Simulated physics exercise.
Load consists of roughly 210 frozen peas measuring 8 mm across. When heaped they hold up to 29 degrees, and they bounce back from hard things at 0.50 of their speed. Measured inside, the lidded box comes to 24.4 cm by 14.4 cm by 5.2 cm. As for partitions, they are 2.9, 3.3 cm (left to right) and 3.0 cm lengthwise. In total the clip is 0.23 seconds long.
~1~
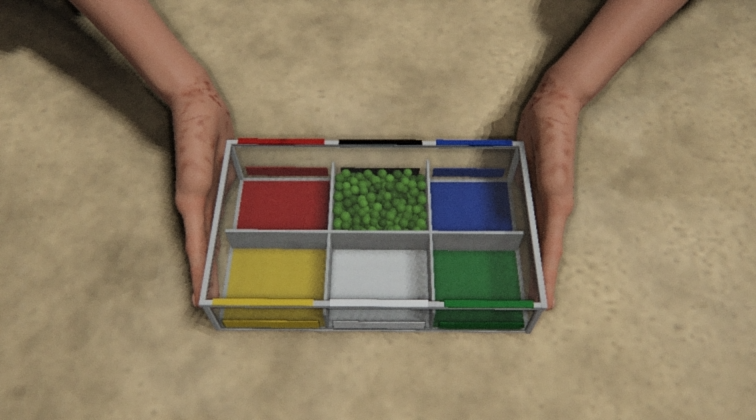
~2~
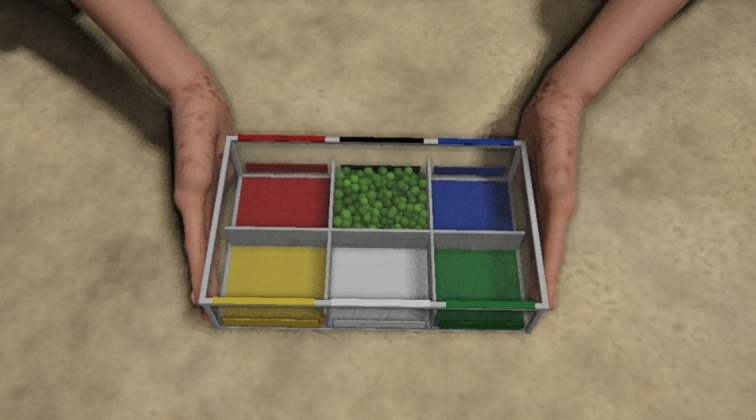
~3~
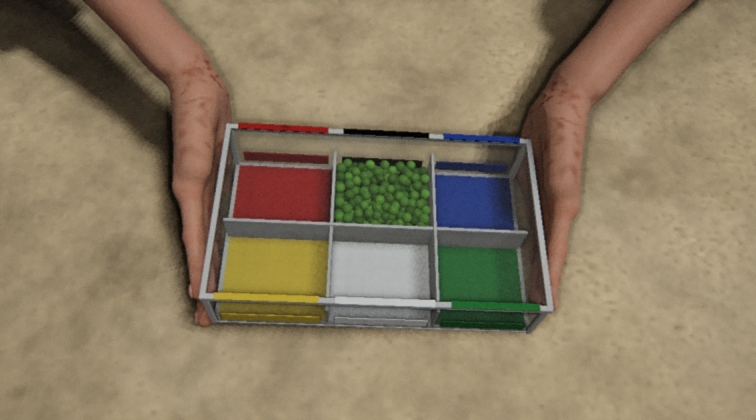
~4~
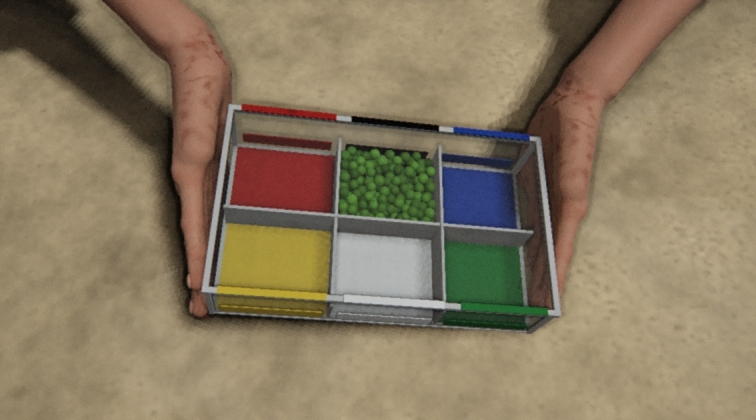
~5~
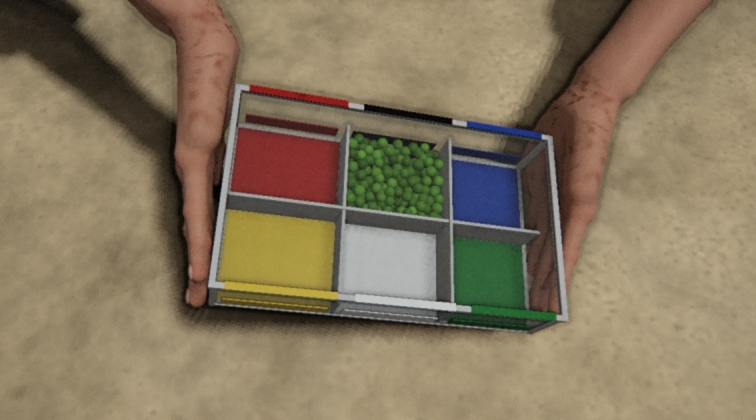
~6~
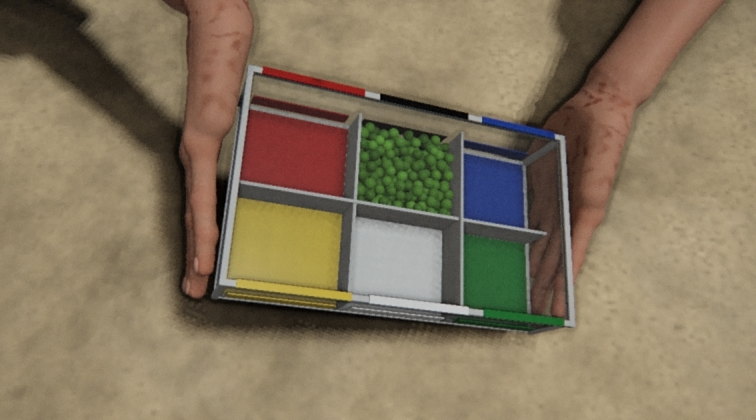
On a sandy, mottled surface, two hands hold a clear six-compartment box with small green balls heaped in the black back-middle section, then gradually tilt it so its left side rises and its right front corner sits lowest.
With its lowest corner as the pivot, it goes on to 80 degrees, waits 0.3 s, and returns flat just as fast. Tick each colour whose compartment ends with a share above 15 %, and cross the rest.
Red compartment: Cross. Blue compartment: Cross. Green compartment: Tick. Yellow compartment: Cross. White compartment: Cross. Black compartment: Tick.
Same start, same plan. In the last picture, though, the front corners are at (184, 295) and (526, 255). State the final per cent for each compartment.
Per cent at the finish: Red 60, blue 0, green 0, yellow 0, white 0, black 40.
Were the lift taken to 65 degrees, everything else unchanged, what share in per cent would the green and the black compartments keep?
Result - green 25 percent; black 65 percent.
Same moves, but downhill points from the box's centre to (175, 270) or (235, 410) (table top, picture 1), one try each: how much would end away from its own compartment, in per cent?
First try: About 65 percent; second try: About 70 percent.
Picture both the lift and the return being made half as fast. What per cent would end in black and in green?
Black 40 %; green 60 %.
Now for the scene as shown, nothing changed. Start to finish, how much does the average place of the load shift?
8.5 cm or thereabouts.
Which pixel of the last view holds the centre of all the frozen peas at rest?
Somewhere near (471, 270) in the last picture.
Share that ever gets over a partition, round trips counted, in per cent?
About 70 %.
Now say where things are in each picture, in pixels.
In the first picture, box tilt 0 degrees, front corners at (206, 301) and (540, 304); black 100 %.
In the second picture, box tilt 1 degrees, front corners at (206, 299) and (542, 304).
In the third picture, box tilt 5 degrees, front corners at (206, 294) and (546, 307), lowest corner right front.
In the fourth picture, box tilt 11 degrees, front corners at (209, 288) and (554, 311), lowest corner right front.
In the fifth picture, box tilt 18 degrees, front corners at (215, 283) and (561, 316), lowest corner right front.
In the sixth picture, box tilt 24 degrees, front corners at (226, 280) and (568, 321), lowest corner right front; black 100 %.
Then, 0.65 s after the last picture, tilt 80 degrees; blue 5 %, green 40 %, white 5 %, black 50 %.
Then, 1.08 s after the last picture, tilt 42 degrees; blue 5 %, green 60 %, black 30 %.
Then, 1.59 s after the last picture, tilt 0 degrees; blue 5 %, green 60 %, black 30 %.
In the end, red 0 %, blue 5 %, green 60 %, yellow 0 %, white 0 %, black 30 %.
